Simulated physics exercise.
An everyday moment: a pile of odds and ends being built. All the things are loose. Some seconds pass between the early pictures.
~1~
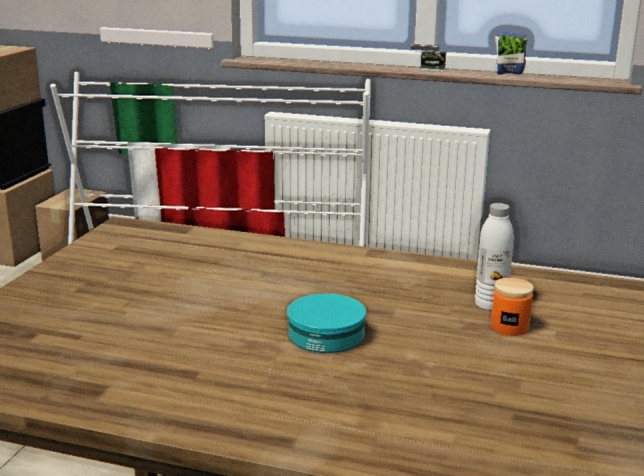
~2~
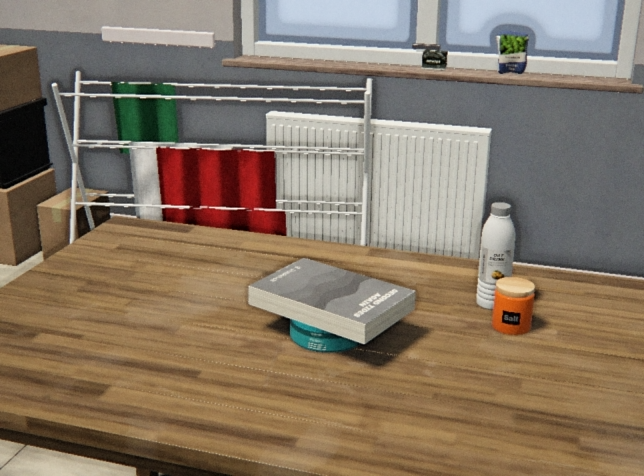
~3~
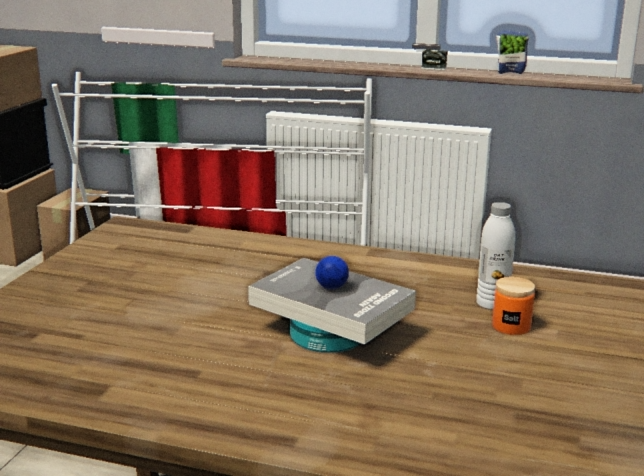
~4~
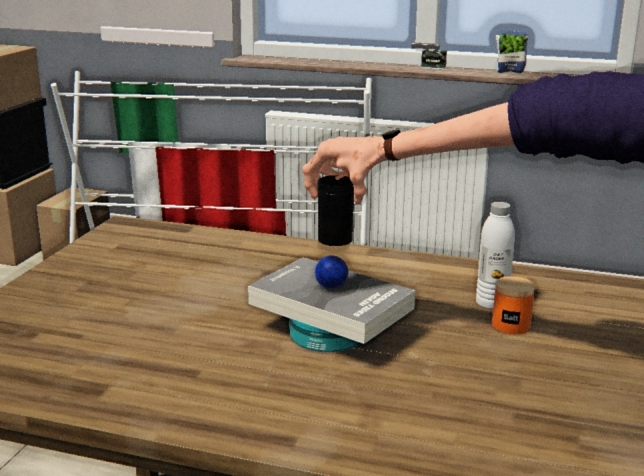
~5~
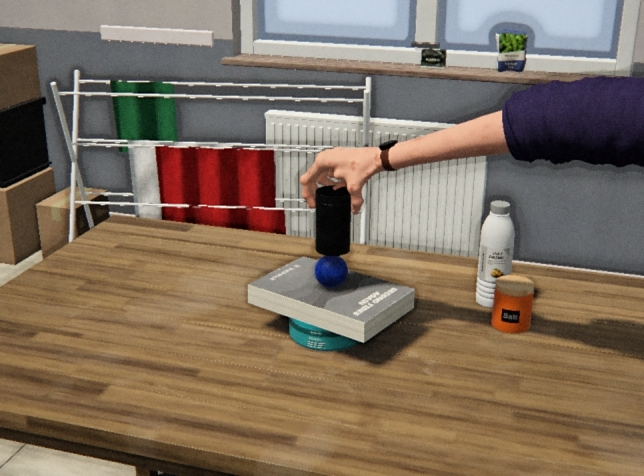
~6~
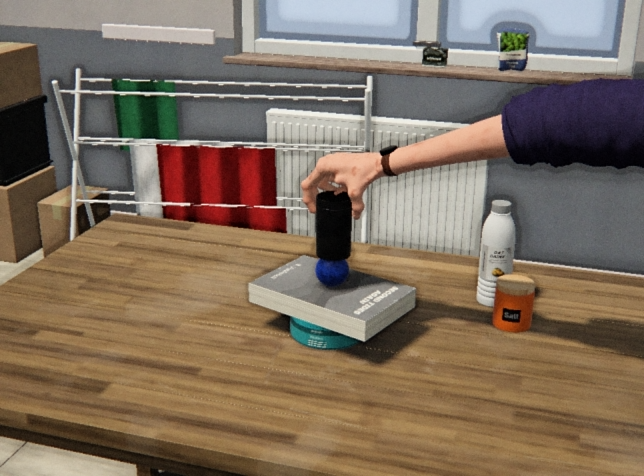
A grey book appeared on top of a round teal tin on a wooden table, then a blue ball on the book, and a hand reached in from the right and lowered a black cup onto the ball.
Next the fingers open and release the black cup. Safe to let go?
In the end the pile gives way.
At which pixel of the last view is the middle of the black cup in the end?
At about (389, 278).
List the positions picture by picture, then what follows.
In the first picture, the last thing is not in view yet; orange jar (512, 306).
In the second picture, the last thing is not in view yet; white bottle (497, 255).
In the third picture, the last thing is not in view yet; grey book (332, 297).
The fourth picture shows still above its spot; black cup (336, 211); blue ball (332, 272).
The fifth picture shows still above its spot; black cup (333, 221).
The sixth picture shows in place under the hand; black cup (334, 226); orange jar (514, 303).
Then, 0.50 s later than the last frame, black cup tilted by 33° near (352, 232).
Then, 0.70 s later than the last frame, black cup now fallen.
Then, 1.60 s later than the last frame, nothing new.
When it is over, fallen, black cup; the other 5 as before. End places, in pixels of the last picture, black cup near (389, 278). The pile loses its balance.
